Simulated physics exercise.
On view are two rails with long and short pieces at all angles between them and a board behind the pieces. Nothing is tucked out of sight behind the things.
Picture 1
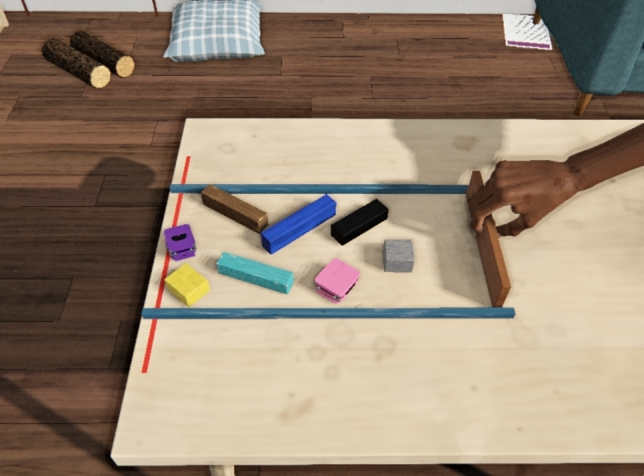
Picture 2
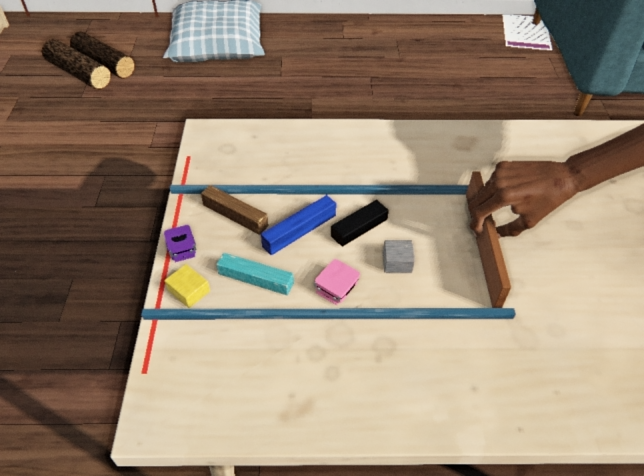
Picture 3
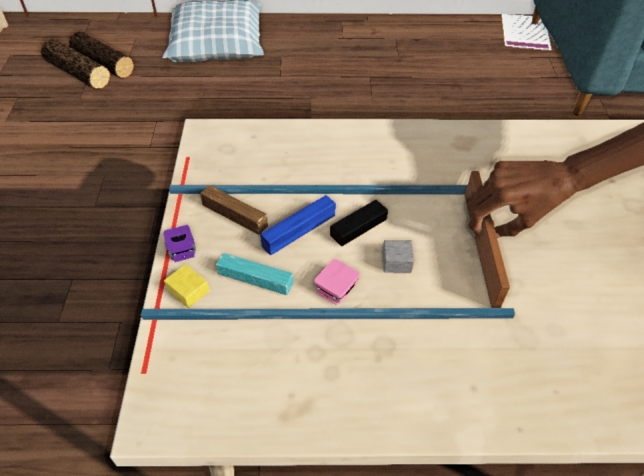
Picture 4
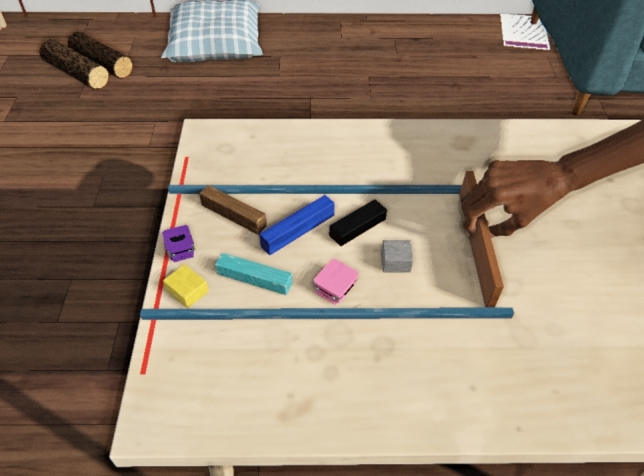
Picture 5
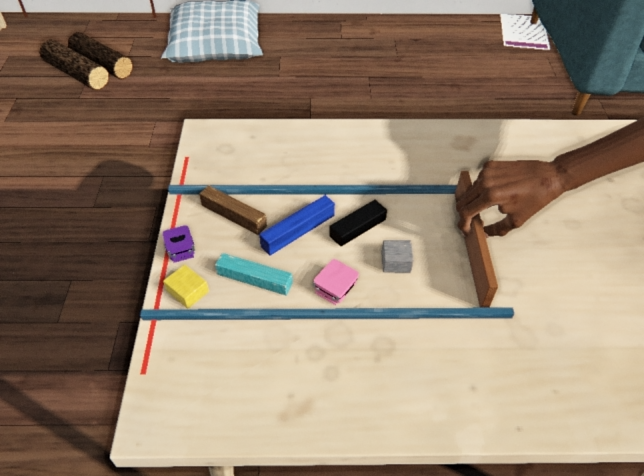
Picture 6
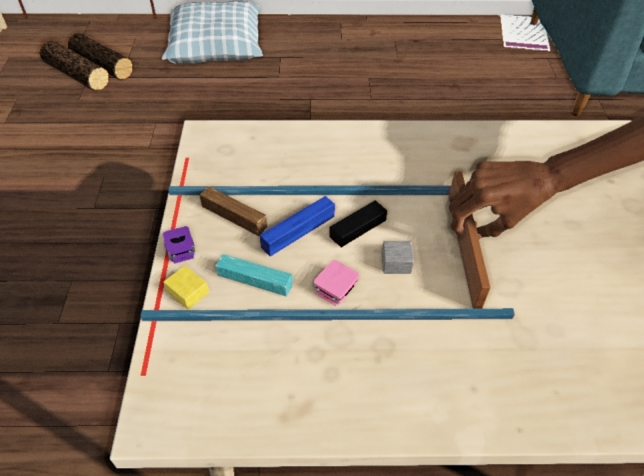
A hand slid a brown board slightly to the left between two blue rails on a pale table, while the colourful blocks and sticks lying between the rails stayed where they were.
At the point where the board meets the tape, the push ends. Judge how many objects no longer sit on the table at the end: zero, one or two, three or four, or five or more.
Turns out five or more get pushed past the edge and drop.
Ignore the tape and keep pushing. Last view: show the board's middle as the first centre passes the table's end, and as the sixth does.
Near (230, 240) first, near (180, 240) second.
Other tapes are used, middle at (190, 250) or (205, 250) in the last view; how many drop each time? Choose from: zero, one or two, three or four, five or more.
First place: 3 or 4; second place: 3 or 4.
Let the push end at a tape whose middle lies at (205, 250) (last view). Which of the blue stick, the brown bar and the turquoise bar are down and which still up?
This time the blue stick does not drop; after it, the brown bar drops; finally, the turquoise bar drops.
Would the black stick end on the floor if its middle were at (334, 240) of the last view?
Result: The black stick ends down.
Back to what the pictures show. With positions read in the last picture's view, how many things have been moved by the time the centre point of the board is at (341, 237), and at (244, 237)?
The counts are 4 and 8.
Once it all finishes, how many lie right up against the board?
1.
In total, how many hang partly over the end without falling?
The number is 1.
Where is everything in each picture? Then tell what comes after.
In the first frame, purple case (181, 243); yellow block (188, 285); brown bar (234, 209); board (486, 236); tape (170, 248).
In the second frame, yellow block (188, 286); black stick (360, 223).
In the third frame, brown bar (234, 209); blue stick (299, 224).
In the fourth frame, purple case (179, 244); board (479, 236).
In the fifth frame, yellow block (186, 286); turquoise bar (254, 274).
In the sixth frame, purple case (180, 245); yellow block (187, 287); brown bar (233, 211); board (467, 237); tape (169, 250).
Soon after, none off yet; purple case at rest near (180, 245); yellow block at rest near (187, 287); brown bar at rest near (233, 211).
Then, none off yet; purple case moved a little near (175, 237); yellow block moving near (183, 290); brown bar moved about its own width near (187, 207).
At rest, the number that fall off is five or more; fallen, black stick, pink case, blue stick, turquoise bar, brown bar, yellow block and purple case.
